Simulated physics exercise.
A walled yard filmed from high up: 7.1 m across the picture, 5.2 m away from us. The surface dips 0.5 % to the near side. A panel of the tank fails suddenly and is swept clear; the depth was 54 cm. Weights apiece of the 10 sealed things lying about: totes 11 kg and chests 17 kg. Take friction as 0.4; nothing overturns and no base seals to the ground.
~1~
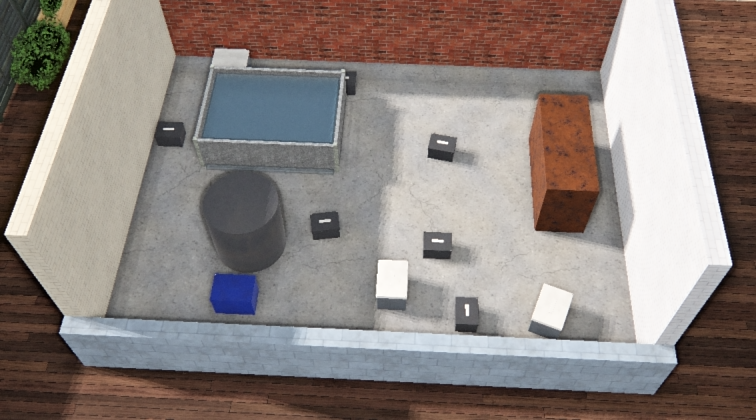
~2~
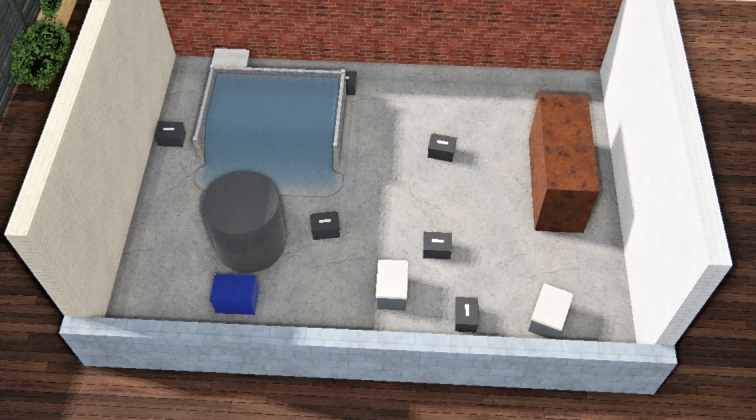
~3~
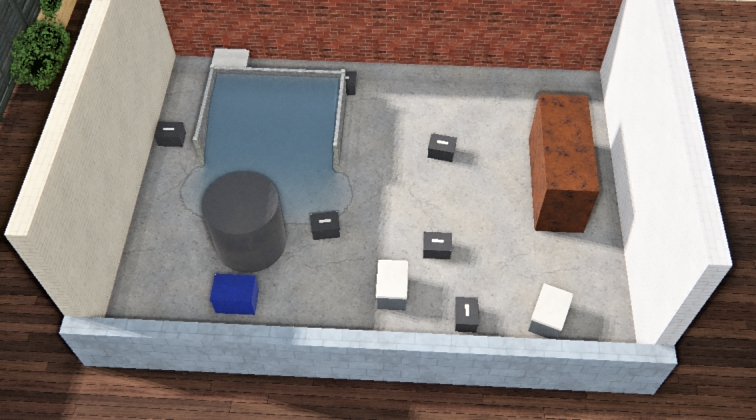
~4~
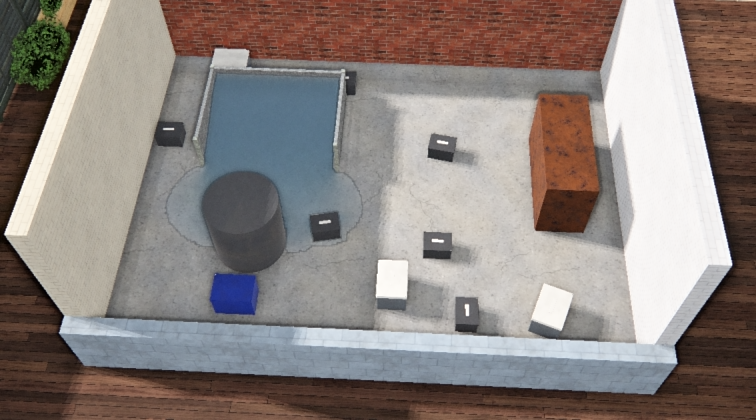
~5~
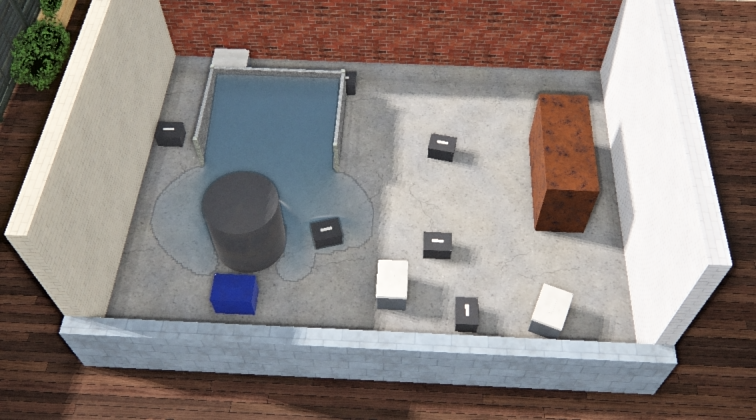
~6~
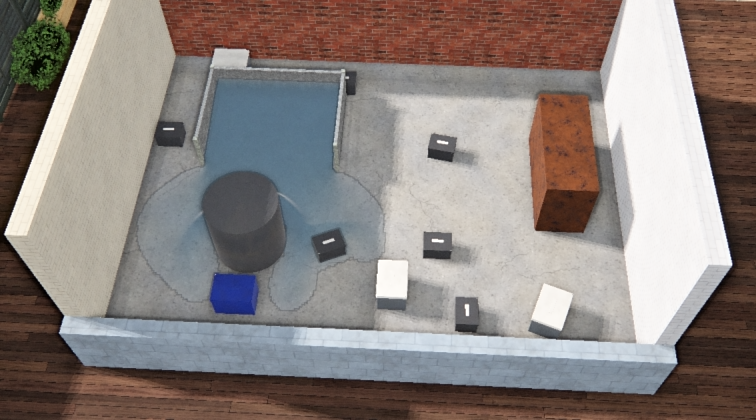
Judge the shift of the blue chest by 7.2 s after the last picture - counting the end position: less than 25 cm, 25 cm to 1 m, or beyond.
Blue chest travels far.
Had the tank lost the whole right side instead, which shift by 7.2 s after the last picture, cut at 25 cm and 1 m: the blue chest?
In that case the blue chest holds its place.
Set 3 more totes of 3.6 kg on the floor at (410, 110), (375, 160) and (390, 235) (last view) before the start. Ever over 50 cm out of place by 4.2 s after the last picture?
In that order: Less, under, over.
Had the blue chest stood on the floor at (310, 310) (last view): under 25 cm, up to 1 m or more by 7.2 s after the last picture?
It gets carried off.
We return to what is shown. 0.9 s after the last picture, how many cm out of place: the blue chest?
About 0 cm.
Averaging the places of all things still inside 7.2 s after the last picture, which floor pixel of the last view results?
At about (433, 201).
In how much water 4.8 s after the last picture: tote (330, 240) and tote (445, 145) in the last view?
About 9 and 2 cm.
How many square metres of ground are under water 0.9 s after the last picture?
About 13 m2.
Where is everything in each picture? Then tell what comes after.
In the first picture, the blue chest at (233, 287) rests on the ground; water covers 2.8 m2; 0 of 10 have shifted.
In the second picture, the blue chest at (233, 287), on the bottom; 3.8 m2 under water; 0 of 10 have shifted.
In the third picture, the blue chest at (233, 287), on the bottom; water covers 4.9 m2; 0 of 10 have shifted.
In the fourth picture, the blue chest at (233, 287), on the bottom; 5.7 m2 under water; 0 of 10 have shifted.
In the fifth picture, the blue chest at (233, 287), on the bottom; 6.7 m2 under water; 1 of 10 have shifted.
In the sixth picture, the blue chest at (233, 287), on the bottom; 7.9 m2 under water; 1 of 10 have shifted.
Then, 0.9 s after the last picture the blue chest is near (233, 287), 0.0 m from its start, aground; 0 afloat.
Then, 2.8 s after the last picture the blue chest is near (289, 260), 0.8 m from its start, aground; 4 afloat.
Then, 4.8 s after the last picture the blue chest is near (424, 204), 2.9 m from its start, aground; 2 afloat.
Then, 7.2 s after the last picture the blue chest is near (447, 185), 3.3 m from its start, aground; 3 afloat.
